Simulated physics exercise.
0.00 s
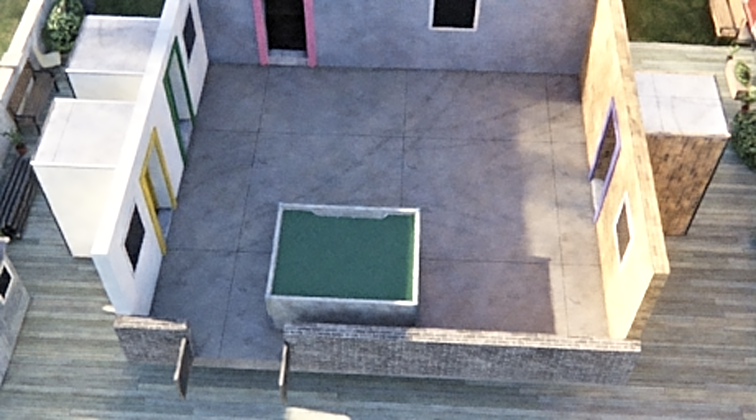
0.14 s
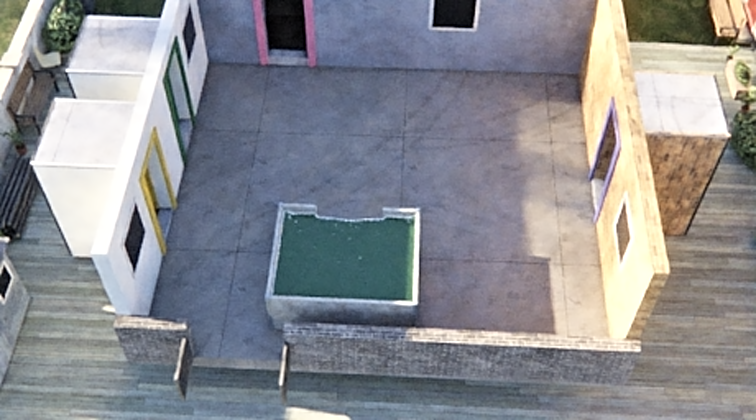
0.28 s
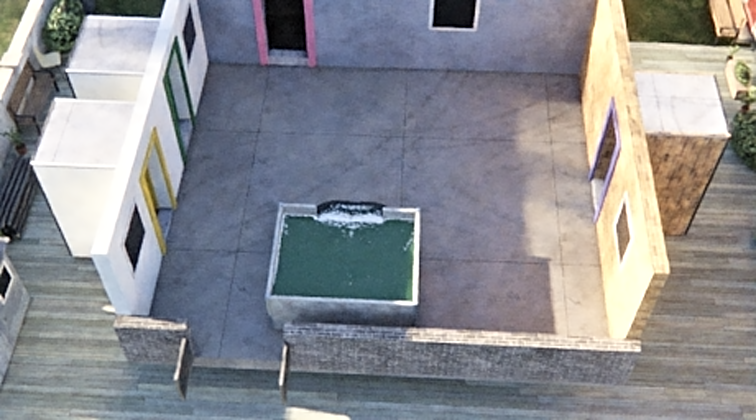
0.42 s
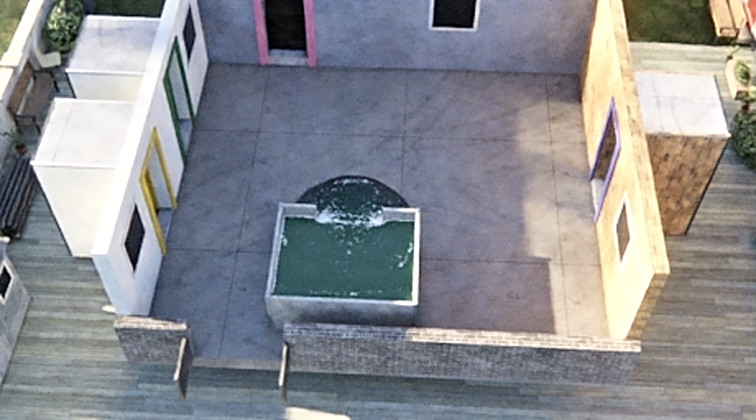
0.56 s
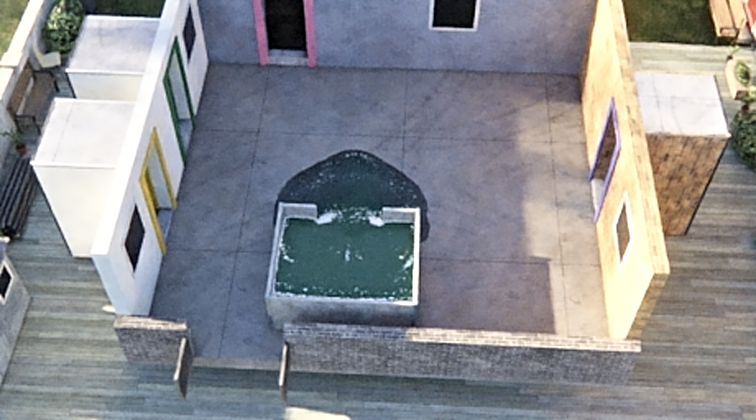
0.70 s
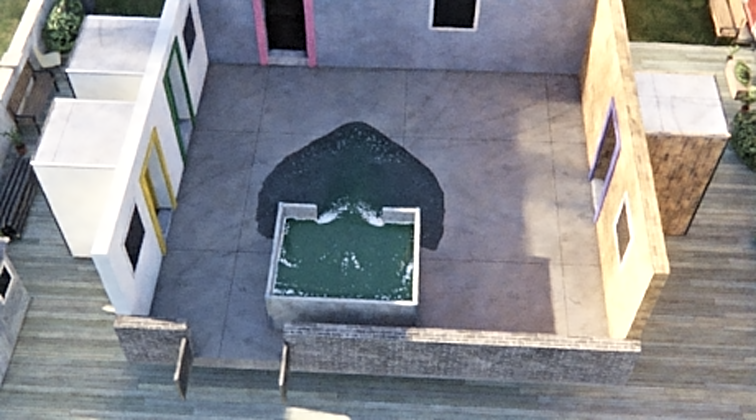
A paved grey court, seen from high above and held in a still view, lies between a white wall on the left and a tan brick one on the right. Yellow and green doorways stand left, a pink one at the back, a purple one right, with a tank of green water near the front. The tank's far side breaks open, and dark water pours through, spreading backward and sideways across the paving.
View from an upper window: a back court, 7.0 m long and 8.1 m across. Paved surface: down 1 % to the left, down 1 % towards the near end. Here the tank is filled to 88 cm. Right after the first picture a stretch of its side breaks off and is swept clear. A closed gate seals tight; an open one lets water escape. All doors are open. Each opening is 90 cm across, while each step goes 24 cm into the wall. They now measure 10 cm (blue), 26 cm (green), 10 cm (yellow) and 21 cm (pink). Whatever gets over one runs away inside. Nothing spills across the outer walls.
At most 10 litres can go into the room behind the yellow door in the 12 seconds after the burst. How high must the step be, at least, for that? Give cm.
About 5 cm.
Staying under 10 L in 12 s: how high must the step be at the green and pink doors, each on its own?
Some 11.0 cm for green, some 21 cm for pink.
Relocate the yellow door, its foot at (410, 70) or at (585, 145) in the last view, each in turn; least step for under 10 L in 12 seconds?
In turn: Roughly 23 cm, roughly 7.5 cm.
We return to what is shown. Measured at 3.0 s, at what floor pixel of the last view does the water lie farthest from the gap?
The farthest wet point sits near (572, 78).
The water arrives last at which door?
That would be the blue door.
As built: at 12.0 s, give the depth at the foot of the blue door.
Some 3.0 cm.
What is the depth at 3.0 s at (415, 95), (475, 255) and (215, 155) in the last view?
Going through the spots in order gives 8, 0 and 1 centimetres.
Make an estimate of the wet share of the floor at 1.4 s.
Roughly 35 percent of the floor.
After 1.4 s water covers 35 % of the floor, deepest (44 cm) near (350, 232); it has not reached the yellow door.
After 3.0 s water covers 55 % of the floor, deepest (35 cm) near (216, 67); 1 cm at the yellow door, 0 litres in over its 10 cm step.
After 12.0 s water covers 100 % of the floor, deepest (14 cm) near (143, 342); 6 cm at the yellow door, 0 litres in over its 10 cm step.
At the yellow door as built, the water arrived by 2.6 s and peaked near 8 cm at 5.8 s.
With a step of 4 cm, 21 litres would have come in within the 12 s; with 5.5 cm, 7 litres. So under 10 litres takes about 5 cm.
